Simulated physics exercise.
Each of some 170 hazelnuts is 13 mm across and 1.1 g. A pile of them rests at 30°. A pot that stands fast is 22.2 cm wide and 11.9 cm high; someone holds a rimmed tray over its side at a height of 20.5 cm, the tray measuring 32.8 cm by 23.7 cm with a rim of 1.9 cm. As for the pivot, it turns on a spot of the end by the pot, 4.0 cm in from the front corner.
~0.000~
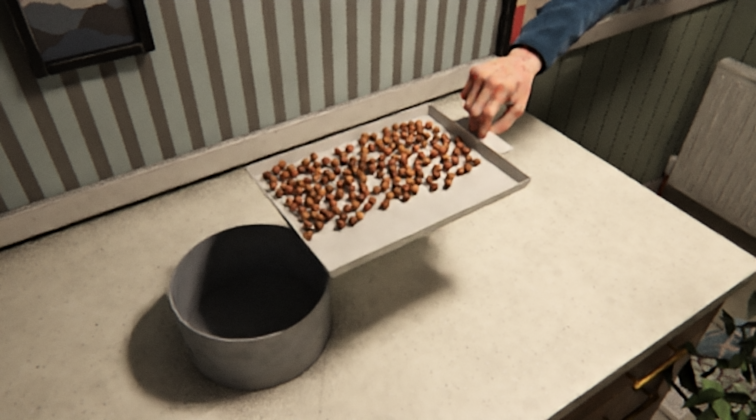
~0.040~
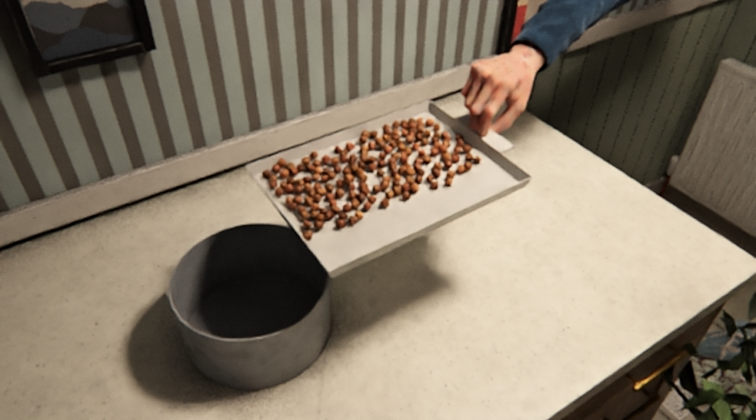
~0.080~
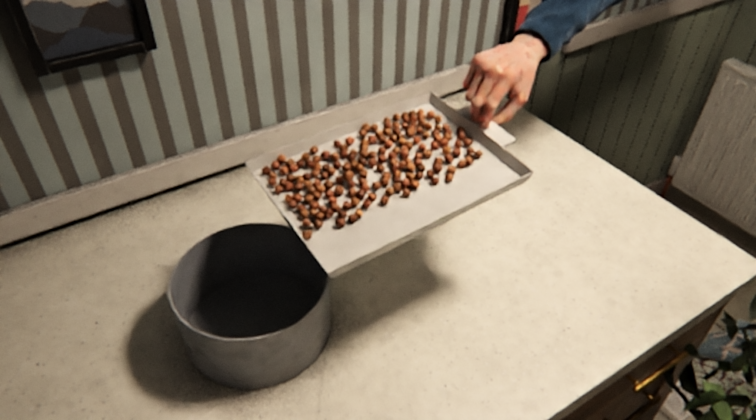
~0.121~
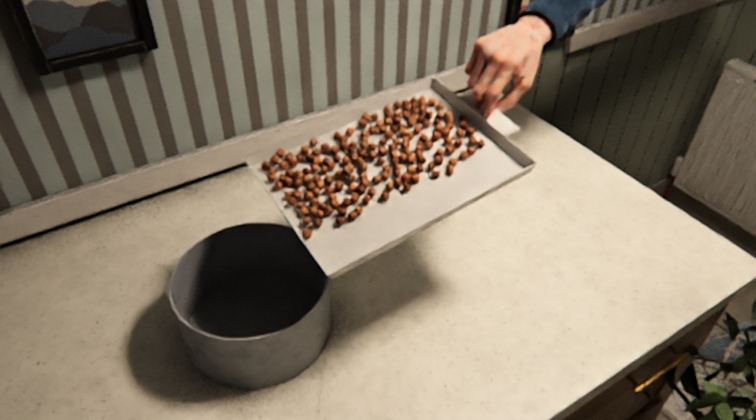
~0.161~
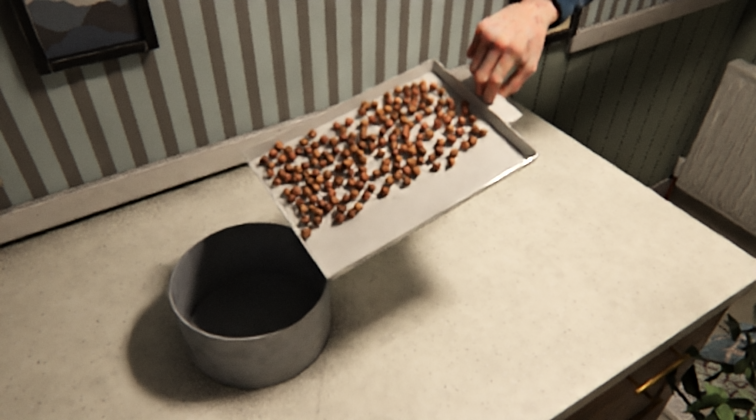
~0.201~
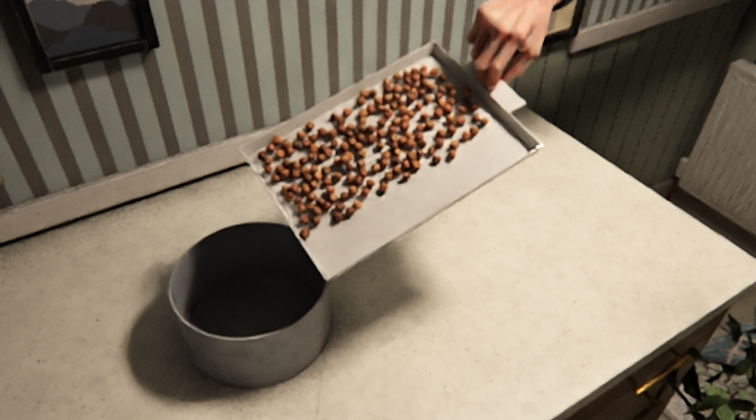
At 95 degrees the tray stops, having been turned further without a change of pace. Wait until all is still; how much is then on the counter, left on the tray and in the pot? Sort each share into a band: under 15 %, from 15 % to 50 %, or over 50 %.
Counter: Over 50 %; tray: Under 15 %; pot: Under 15 %.
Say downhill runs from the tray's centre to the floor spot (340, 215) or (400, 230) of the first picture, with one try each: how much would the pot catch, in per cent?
That would be close to 50 per cent, then close to 0 per cent.
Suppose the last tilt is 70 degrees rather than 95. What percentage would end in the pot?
It would land at about 5 percent.
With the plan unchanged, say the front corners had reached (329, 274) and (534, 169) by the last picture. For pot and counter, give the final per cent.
Pot 0, counter 100.
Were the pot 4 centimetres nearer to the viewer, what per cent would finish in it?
With that change it comes to something like 30 in a hundred.
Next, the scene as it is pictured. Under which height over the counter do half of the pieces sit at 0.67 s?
About 22 centimetres.
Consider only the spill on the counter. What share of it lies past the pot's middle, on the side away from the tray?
Around 70 per cent, give or take.
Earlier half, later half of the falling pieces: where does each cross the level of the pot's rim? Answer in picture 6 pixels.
(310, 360) or so first, later (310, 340).
After 0.48 s, tilt 56 degrees; the tray holds 100 %, the pot 0 %.
Then, at 0.67 s, tilt 82 degrees; the tray holds 65 %, the pot 0 %.
Then, at 0.98 s, tilt 95 degrees; the tray holds 0 %, the pot 0 %.
By 2.0 s all is still; counter 100 %, tray 0 %, pot 0 %.
